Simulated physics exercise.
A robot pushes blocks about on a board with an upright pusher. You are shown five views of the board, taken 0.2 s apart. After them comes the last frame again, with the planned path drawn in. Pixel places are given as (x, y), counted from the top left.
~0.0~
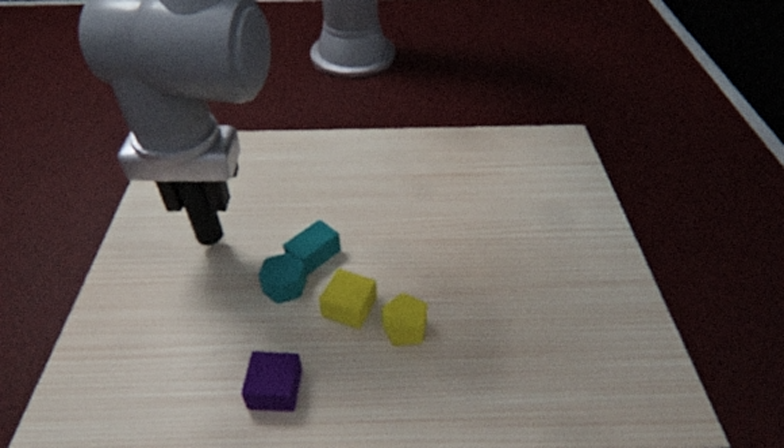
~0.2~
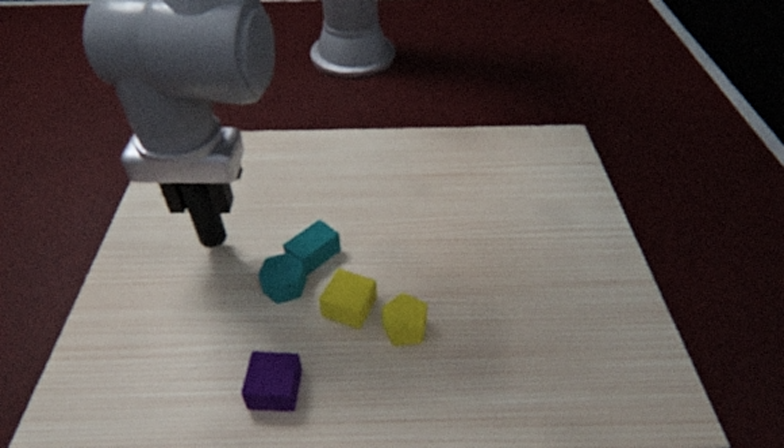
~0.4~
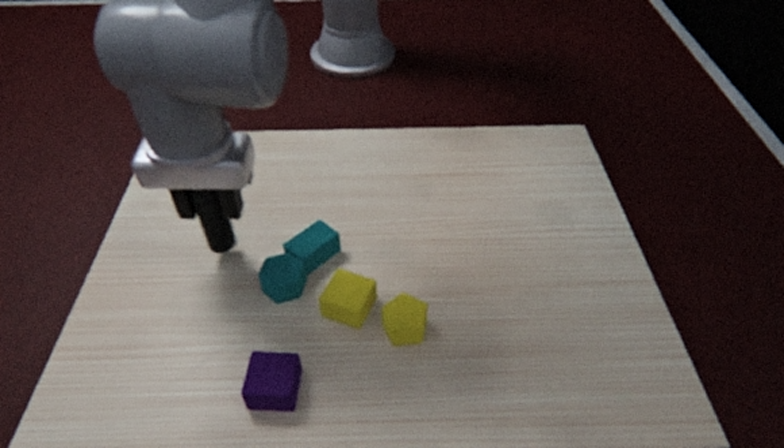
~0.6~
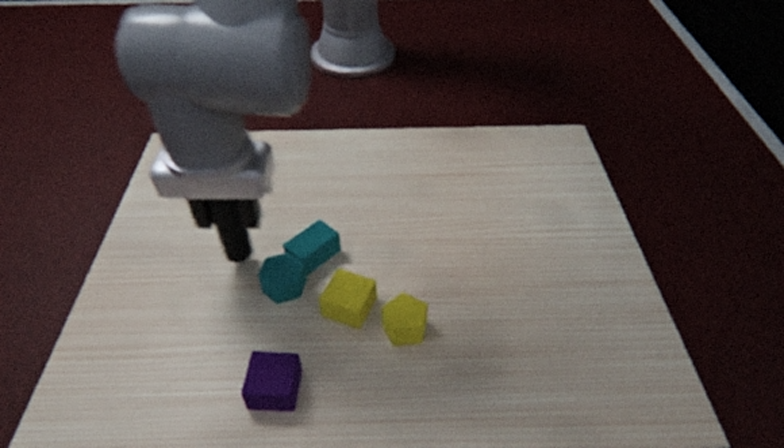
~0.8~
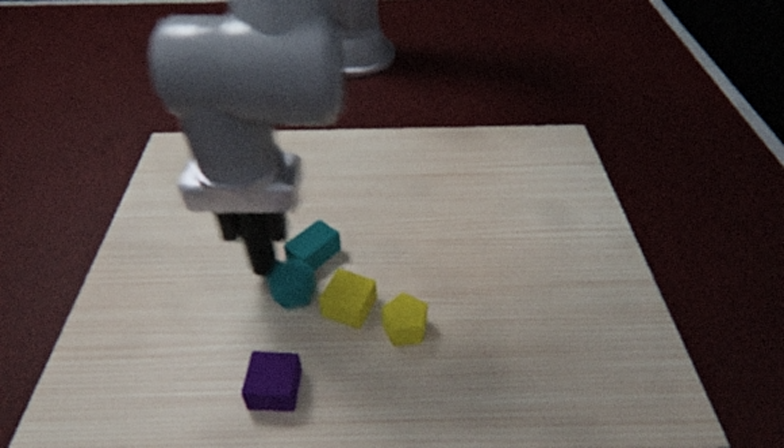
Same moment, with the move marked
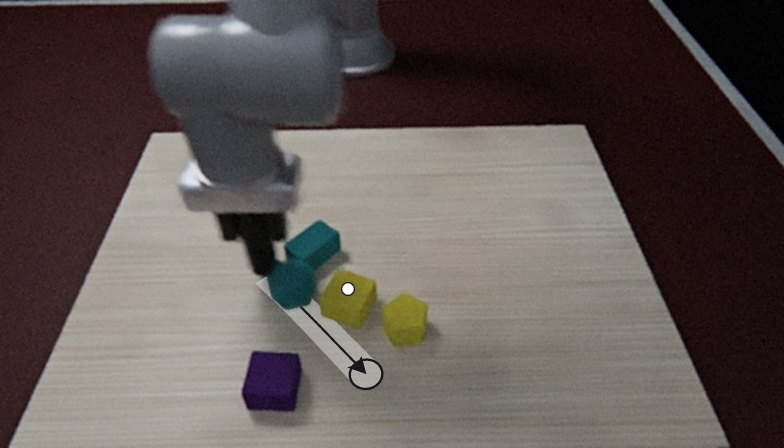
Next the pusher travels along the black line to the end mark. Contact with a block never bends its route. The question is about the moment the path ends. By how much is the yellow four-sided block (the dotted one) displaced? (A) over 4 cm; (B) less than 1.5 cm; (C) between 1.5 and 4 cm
A - over 4 cm.
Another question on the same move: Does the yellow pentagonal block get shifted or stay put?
The block you're asking about gets moved.
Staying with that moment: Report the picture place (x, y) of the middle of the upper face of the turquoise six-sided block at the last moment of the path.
Located at (401, 342).
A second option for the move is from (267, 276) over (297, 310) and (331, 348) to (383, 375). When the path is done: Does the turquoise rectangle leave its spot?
I expect not.
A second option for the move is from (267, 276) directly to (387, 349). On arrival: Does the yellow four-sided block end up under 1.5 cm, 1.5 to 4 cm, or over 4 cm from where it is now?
Covers over 4 cm.
The drawn path runs in a line from (267, 276) to (366, 374); the dot is on the yellow four-sided block.
The first path, step by step. One third of the way, pusher (296, 295); turquoise six-sided block (328, 302); yellow four-sided block (373, 297), turned 20° anticlockwise; yellow pentagonal block (419, 313).
Two thirds of the way, pusher (330, 328); turquoise six-sided block (369, 325), turned 45° anticlockwise; yellow four-sided block (402, 298), turned 55° anticlockwise; yellow pentagonal block (452, 313), turned 35° clockwise.
At the end, pusher (365, 364); turquoise six-sided block (401, 342), turned 100° anticlockwise; turquoise rectangle not moved; yellow four-sided block (407, 297), turned 75° anticlockwise; yellow pentagonal block (453, 312), turned 40° clockwise.
